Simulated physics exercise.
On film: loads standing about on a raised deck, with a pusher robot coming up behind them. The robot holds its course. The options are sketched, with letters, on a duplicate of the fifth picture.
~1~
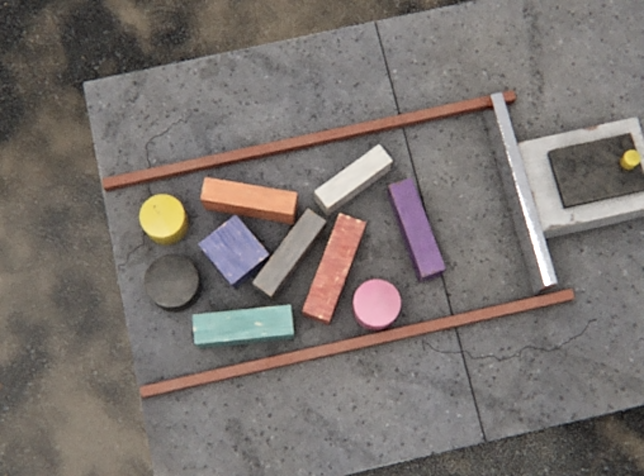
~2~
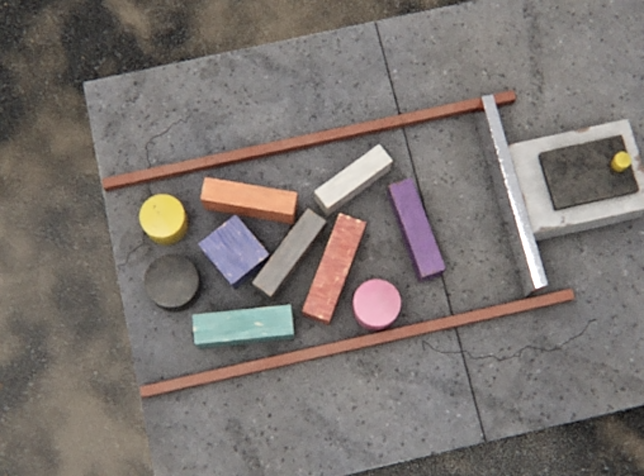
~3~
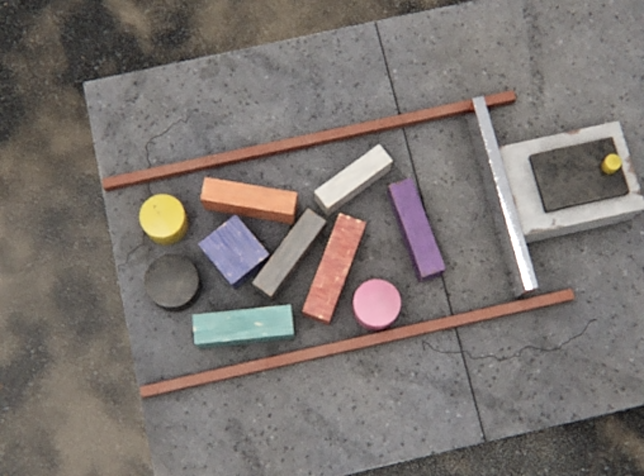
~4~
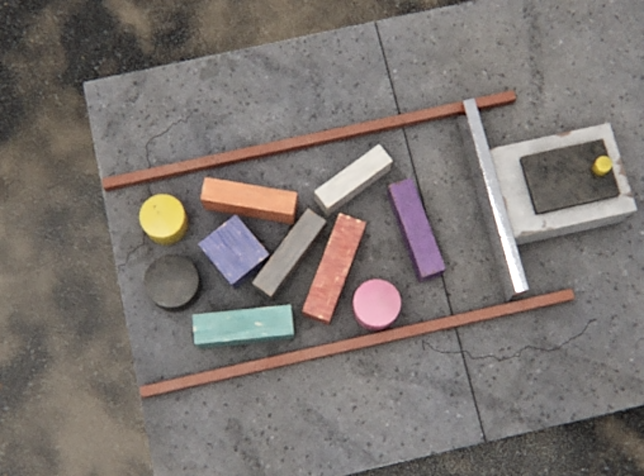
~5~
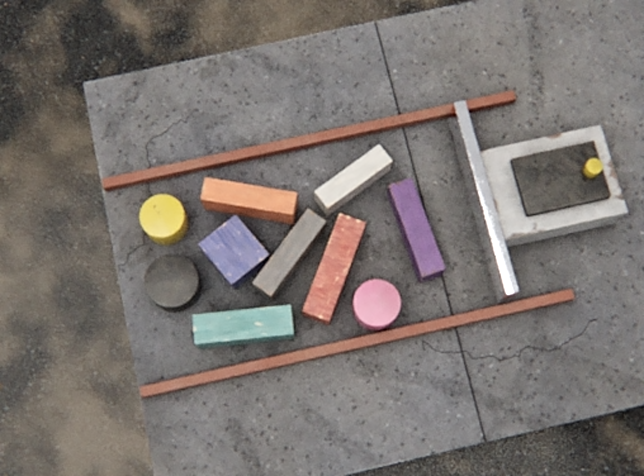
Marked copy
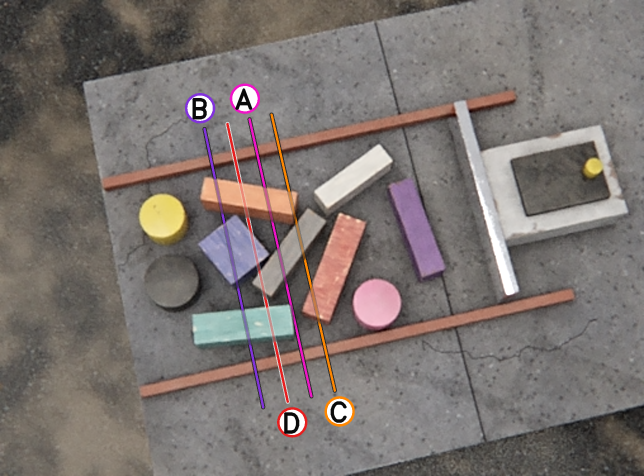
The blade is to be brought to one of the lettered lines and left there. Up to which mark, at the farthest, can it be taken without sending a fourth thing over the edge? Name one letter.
B is the last line within the limit.
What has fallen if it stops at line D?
The black canister.
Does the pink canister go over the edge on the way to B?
By then, no.
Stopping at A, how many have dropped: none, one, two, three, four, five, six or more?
In all, none.
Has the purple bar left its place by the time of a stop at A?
By then, yes.
On the marked copy, A at (279, 253); B at (233, 263); C at (302, 248); D at (257, 258).
Taking B. A third of the way, robot (465, 199); pink canister (372, 310); white bar (336, 185).
Two thirds of the way, robot (374, 219); black canister (150, 291); yellow canister (153, 217).
When it is over, robot (305, 235); yellow canister over the edge; turquoise bar over the edge; three fallen.
As for the rest, A is within the limit but short; C is within the limit but short; D is within the limit but short.
